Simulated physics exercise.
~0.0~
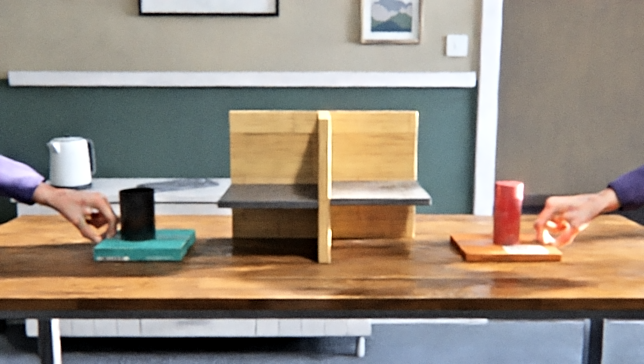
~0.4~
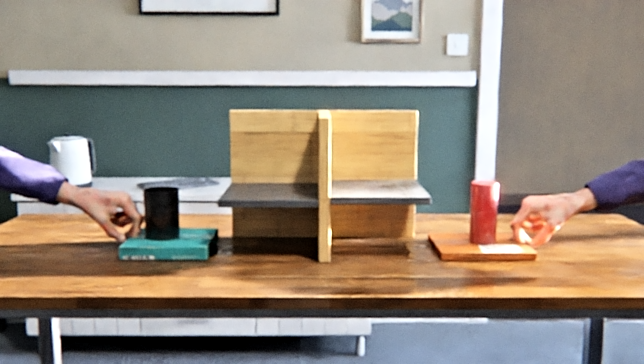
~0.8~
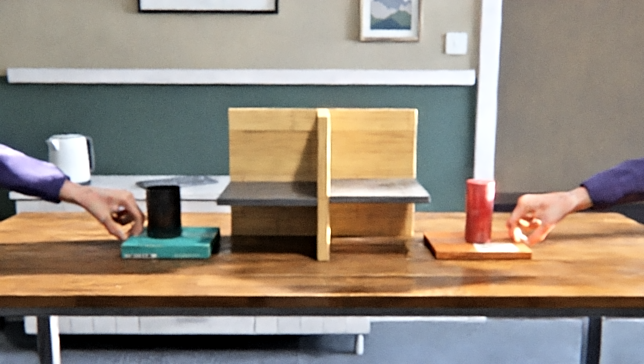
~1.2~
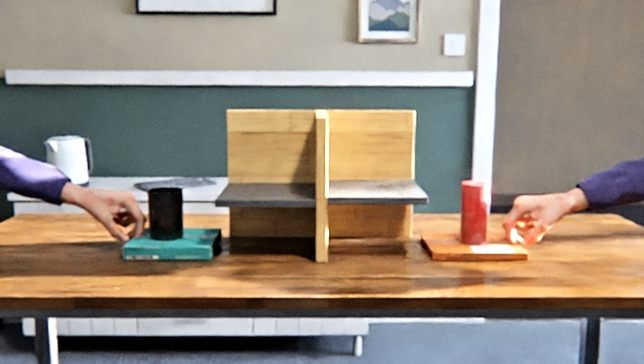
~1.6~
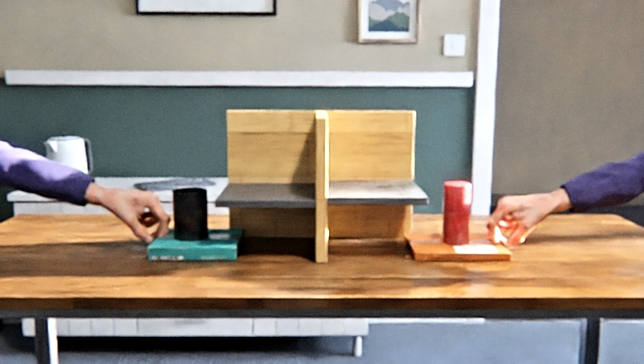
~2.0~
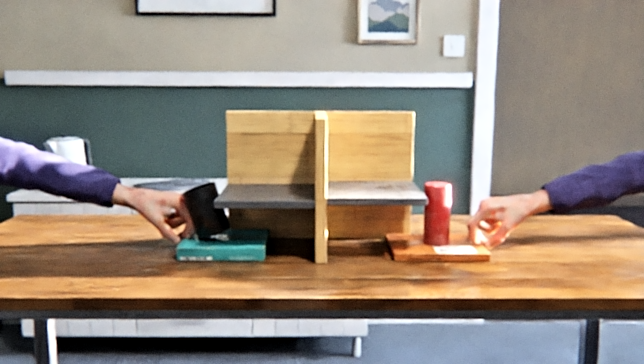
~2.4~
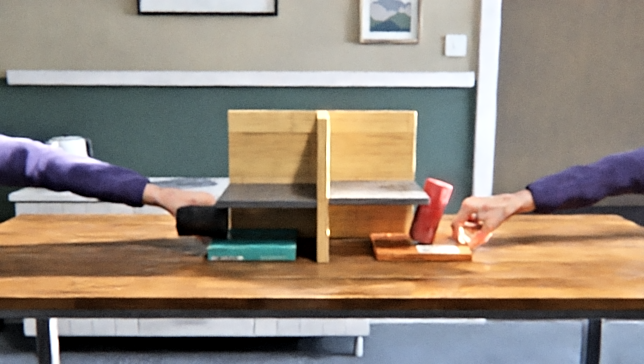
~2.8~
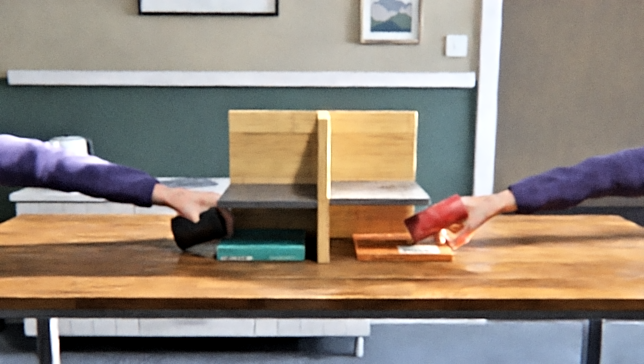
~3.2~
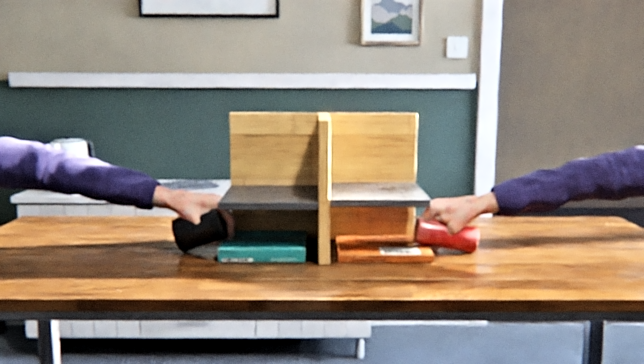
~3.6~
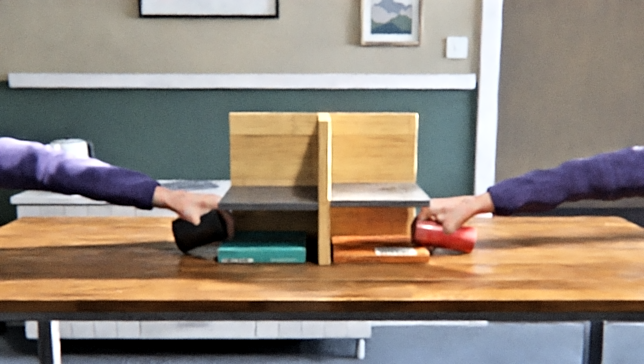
Two hands sliding turquoise and orange boxes inward beneath a wooden shelf, its edges knocking the black beaker, then red candle, over.
